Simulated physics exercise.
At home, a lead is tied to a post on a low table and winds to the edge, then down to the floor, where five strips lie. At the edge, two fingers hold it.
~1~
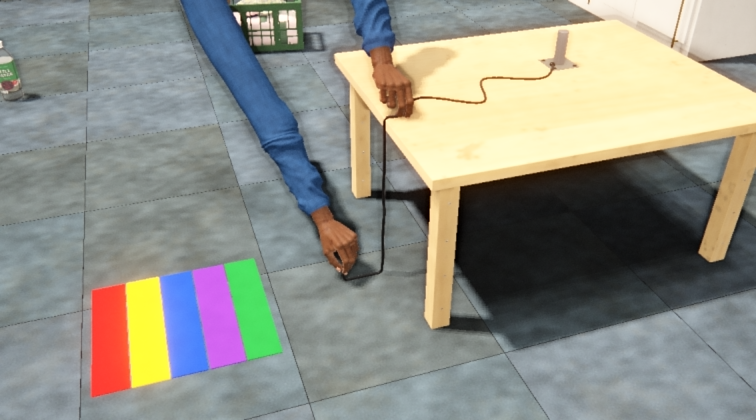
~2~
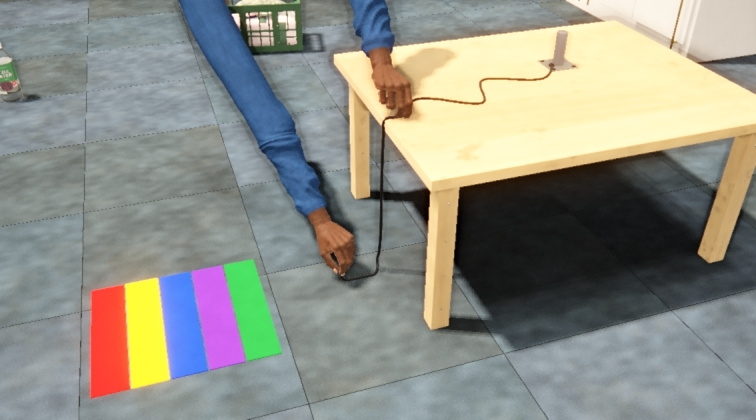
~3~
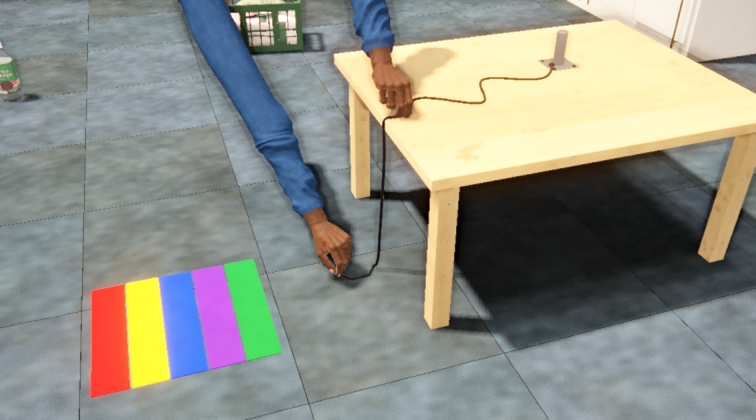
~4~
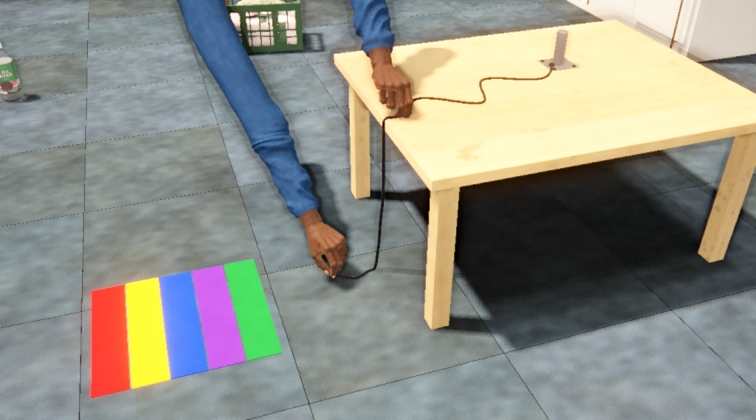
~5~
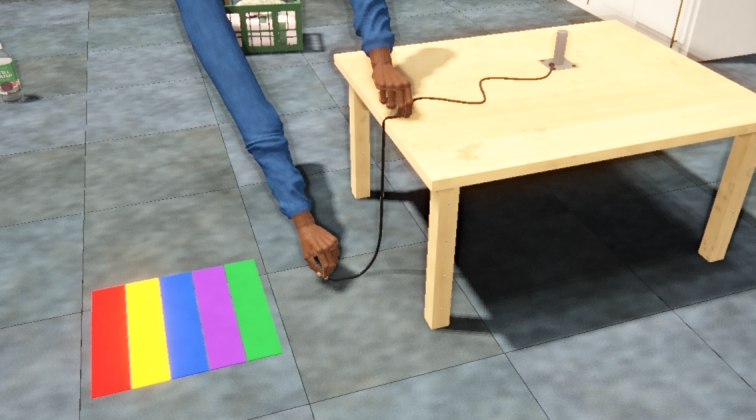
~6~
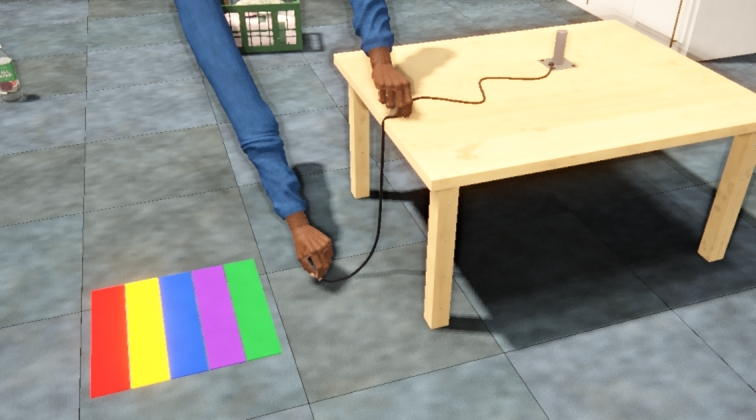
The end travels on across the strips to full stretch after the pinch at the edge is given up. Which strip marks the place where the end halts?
The yellow strip does.
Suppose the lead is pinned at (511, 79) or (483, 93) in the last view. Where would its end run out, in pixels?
Pixel positions per try: (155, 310); (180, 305).
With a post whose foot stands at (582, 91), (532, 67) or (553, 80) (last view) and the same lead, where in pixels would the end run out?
Results per try: (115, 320); (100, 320); (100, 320).
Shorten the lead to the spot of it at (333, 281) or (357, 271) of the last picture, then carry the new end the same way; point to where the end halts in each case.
It would be at (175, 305) in the first case and at (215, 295) in the second.
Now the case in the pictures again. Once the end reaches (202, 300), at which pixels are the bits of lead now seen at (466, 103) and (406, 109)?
They end up close to (415, 102) and (373, 146).
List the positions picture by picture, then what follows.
The first frame shows end (343, 270); green (260, 337); purple (225, 345); blue (187, 353); yellow (150, 362); red (110, 371).
The second frame shows end (339, 271); lead through (543, 78) (480, 85) (447, 101) (392, 118) (381, 187) (379, 254).
The third frame shows end (336, 272).
The fourth frame shows end (331, 273); lead through (543, 78) (480, 85) (447, 100) (392, 118) (383, 187) (377, 254).
The fifth frame shows end (323, 275).
The sixth frame shows end (317, 276); lead through (543, 78) (480, 84) (447, 100) (392, 117) (381, 187) (370, 256).
Soon after, end near (202, 300); over purple.
After that, end near (163, 308); over blue.
At the stop, end near (140, 313); over yellow. It halts on the yellow strip.
